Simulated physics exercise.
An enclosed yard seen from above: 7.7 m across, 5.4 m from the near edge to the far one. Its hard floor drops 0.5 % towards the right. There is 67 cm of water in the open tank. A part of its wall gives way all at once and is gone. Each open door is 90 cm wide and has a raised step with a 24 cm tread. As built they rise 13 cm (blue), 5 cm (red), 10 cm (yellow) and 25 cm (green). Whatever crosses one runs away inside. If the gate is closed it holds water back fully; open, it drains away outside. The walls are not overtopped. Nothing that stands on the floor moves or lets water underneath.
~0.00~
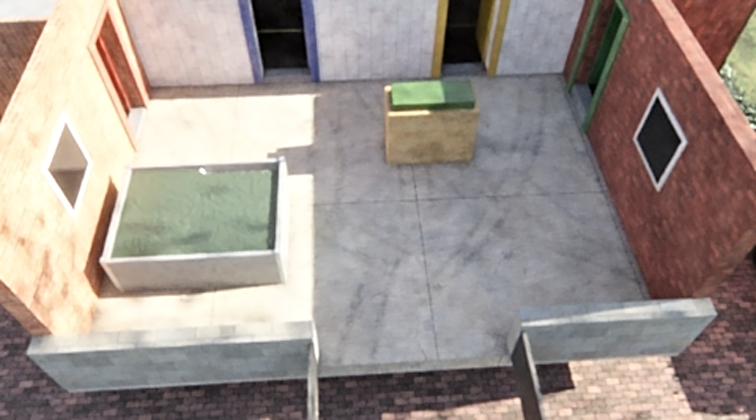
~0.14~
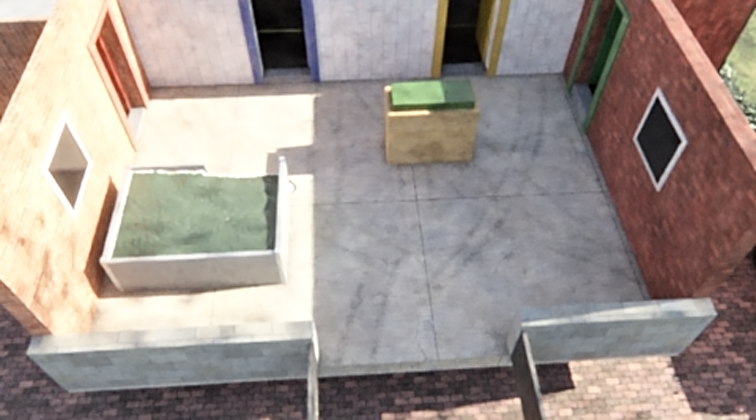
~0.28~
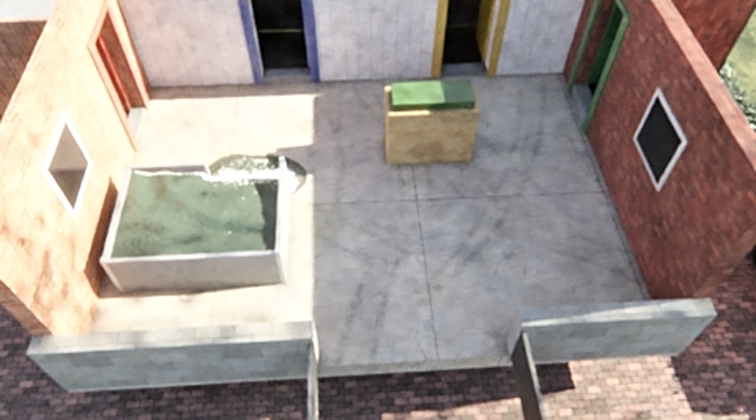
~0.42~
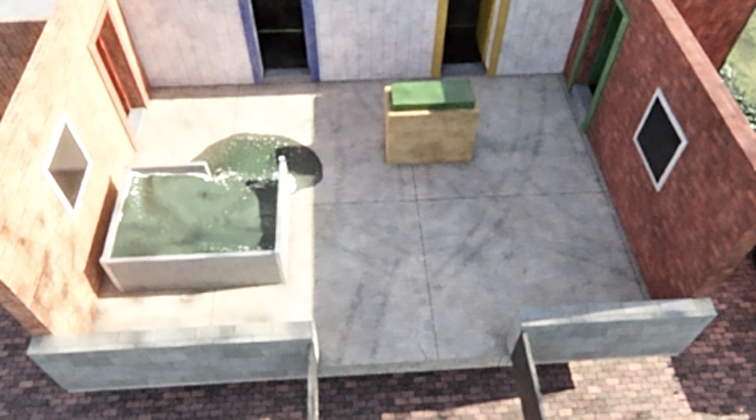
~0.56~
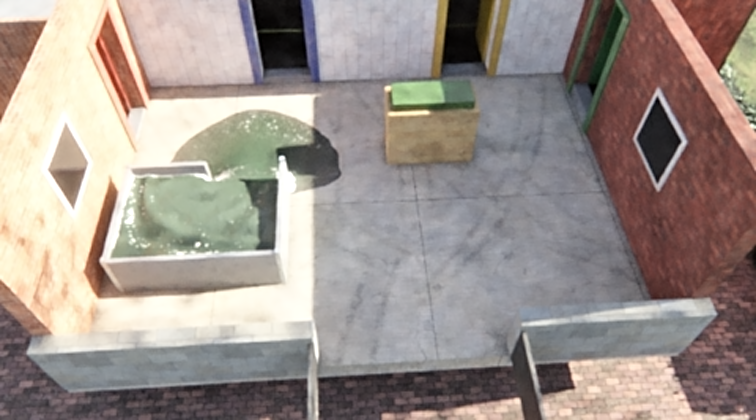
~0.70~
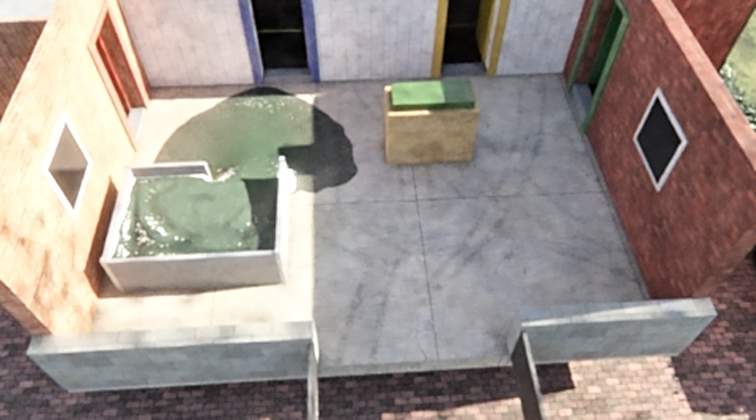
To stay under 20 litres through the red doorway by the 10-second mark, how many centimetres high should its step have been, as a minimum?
It would have to be roughly 9.5 cm high.
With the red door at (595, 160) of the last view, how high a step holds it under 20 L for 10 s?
Roughly 6.5 cm.
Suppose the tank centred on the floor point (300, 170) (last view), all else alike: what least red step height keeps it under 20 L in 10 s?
Then roughly 13.0 cm.
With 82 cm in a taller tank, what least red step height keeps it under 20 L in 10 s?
About 12.5 cm.
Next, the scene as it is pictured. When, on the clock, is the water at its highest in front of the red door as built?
At about 2.4 s.
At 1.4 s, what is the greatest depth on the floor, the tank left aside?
About 34 cm.
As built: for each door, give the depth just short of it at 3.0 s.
Depths in cm: Blue 23, red 11, yellow 10, green 2.
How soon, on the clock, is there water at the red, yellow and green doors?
Red 1.1 s, yellow 2.0 s, green 3.0 s.
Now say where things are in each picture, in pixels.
In the first frame, the open tank at (200, 210) is whole and still, 67 cm deep; the red door at (122, 82) is dry.
In the second frame, the front is at a hidden place, 0.3 m from the gap on the far side; 0.2 m2 of floor is wet, 67 cm left at the back.
In the third frame, the gap is on the far side, the front 0.8 m out at (229, 159); the back of the open tank holds 67 cm.
In the fourth frame, the front is at (245, 135), 1.3 m from the gap on the far side; 2.0 m2 of floor is wet, 64 cm left at the back.
In the fifth frame, the front is at (244, 114), 1.9 m from the gap on the far side; 3.5 m2 of floor is wet, 57 cm left at the back.
In the sixth frame, the gap is on the far side, the front 2.5 m out at (253, 91); the back of the open tank holds 58 cm; 0.7 m in a straight line remain to the red door at (122, 82).
After 1.4 s water covers 25 % of the floor, deepest (34 cm) near (263, 185); 5 cm at the red door, 0 litres in over its 5 cm step.
After 3.0 s water covers 40 % of the floor, deepest (24 cm) near (151, 93); 11 cm at the red door, 12 litres in over its 5 cm step.
After 10.0 s water covers 90 % of the floor, deepest (12 cm) near (654, 330); 6 cm at the red door, 79 litres in over its 5 cm step.
At the red door as built, the water arrived by 1.1 s and peaked near 12 cm at 2.4 s.
With a step of 8.5 cm, 28 litres would have come in within the 10 s; with 11.5 cm, 10 litres. So under 20 litres takes about 9.5 cm.
